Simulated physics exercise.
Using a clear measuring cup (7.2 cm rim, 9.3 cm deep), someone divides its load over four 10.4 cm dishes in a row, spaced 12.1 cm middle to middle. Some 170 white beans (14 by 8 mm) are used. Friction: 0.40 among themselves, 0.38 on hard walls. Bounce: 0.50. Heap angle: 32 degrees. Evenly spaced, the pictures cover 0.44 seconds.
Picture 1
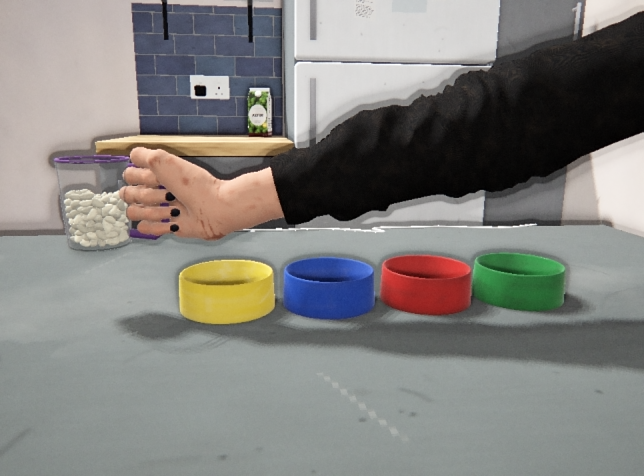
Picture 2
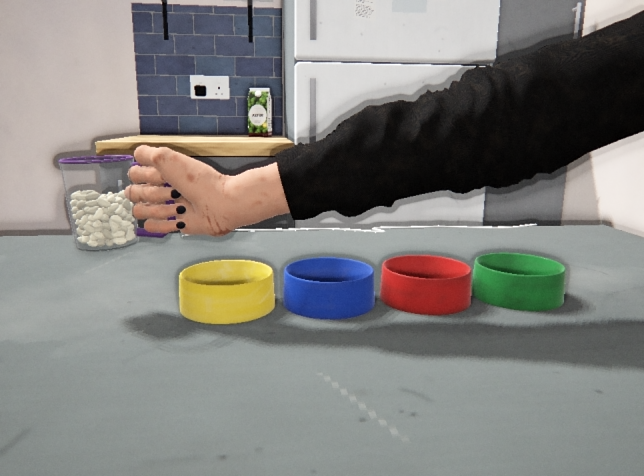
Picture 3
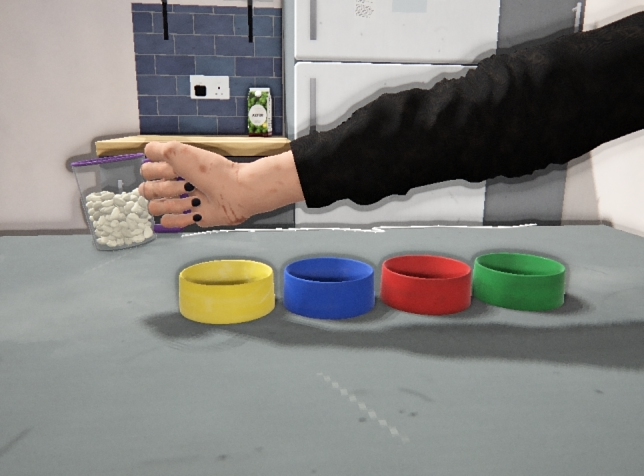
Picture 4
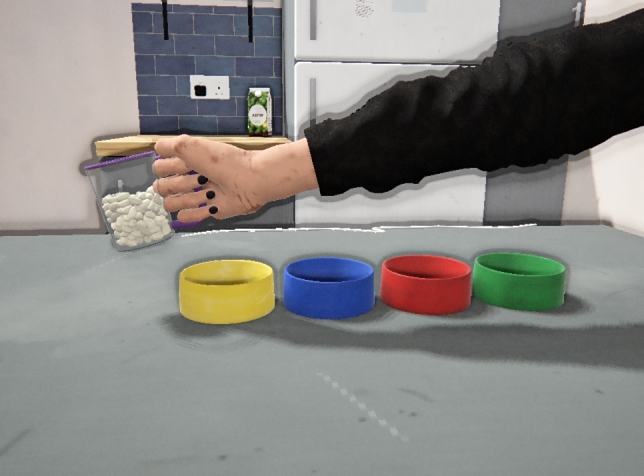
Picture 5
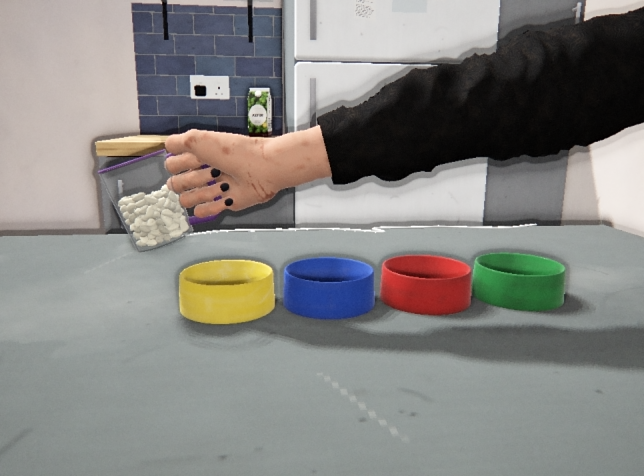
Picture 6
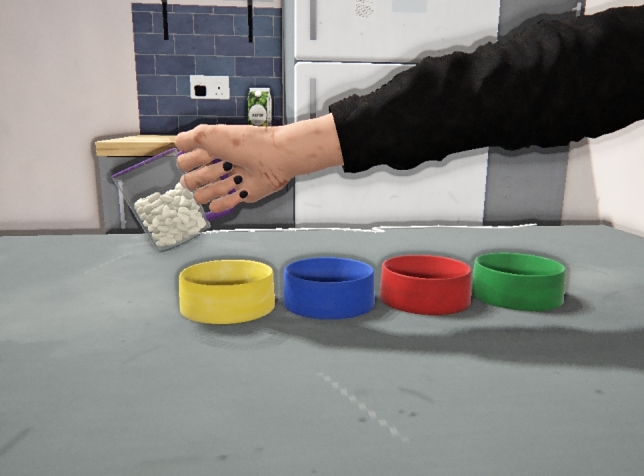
A hand moving a clear cup of white beans rightward while gradually tilting it behind a row of four coloured dishes.
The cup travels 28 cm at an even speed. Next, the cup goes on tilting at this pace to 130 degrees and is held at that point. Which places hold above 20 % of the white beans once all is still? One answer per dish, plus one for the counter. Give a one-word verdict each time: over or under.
Verdicts: Red dish under, blue dish over, green dish under, yellow dish under, counter under.
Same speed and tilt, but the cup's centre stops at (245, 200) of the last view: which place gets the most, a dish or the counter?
Yellow.
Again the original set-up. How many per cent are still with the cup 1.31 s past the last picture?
95 %.
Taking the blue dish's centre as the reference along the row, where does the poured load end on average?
It ends up close to 1 cm toward the picture's left edge.
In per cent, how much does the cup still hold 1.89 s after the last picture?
Close to 0 per cent of the load, I'd guess.
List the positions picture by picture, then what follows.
The first picture shows cup at (97, 202), tilt 0 degrees, lip at (58, 159), moved 0.0 cm; middle of the pieces at (92, 218); yellow dish at (227, 273); blue dish at (329, 270); red dish at (426, 267); green dish at (519, 264).
The second picture shows cup at (103, 202), tilt 2 degrees, lip at (62, 161), moved 0.6 cm; middle of the pieces at (98, 218).
The third picture shows cup at (118, 202), tilt 7 degrees, lip at (74, 164), moved 2.2 cm; middle of the pieces at (115, 218).
The fourth picture shows cup at (133, 202), tilt 13 degrees, lip at (87, 168), moved 3.9 cm; middle of the pieces at (132, 218).
The fifth picture shows cup at (149, 202), tilt 19 degrees, lip at (101, 172), moved 5.6 cm; middle of the pieces at (149, 218).
The sixth picture shows cup at (165, 201), tilt 24 degrees, lip at (114, 177), moved 7.2 cm; middle of the pieces at (166, 218); yellow dish at (227, 273); blue dish at (329, 270); red dish at (426, 267); green dish at (519, 264).
Then, 0.78 s after the last picture, tilt 73 degrees; cup holds 100 %.
Then, 1.31 s after the last picture, tilt 107 degrees; cup holds 95 %, blue 5 %.
Then, 1.89 s after the last picture, tilt 130 degrees; cup holds 0 %, blue 95 %.
In the end, red 0 %, blue 95 %, green 0 %, yellow 0 %, counter 5 %.
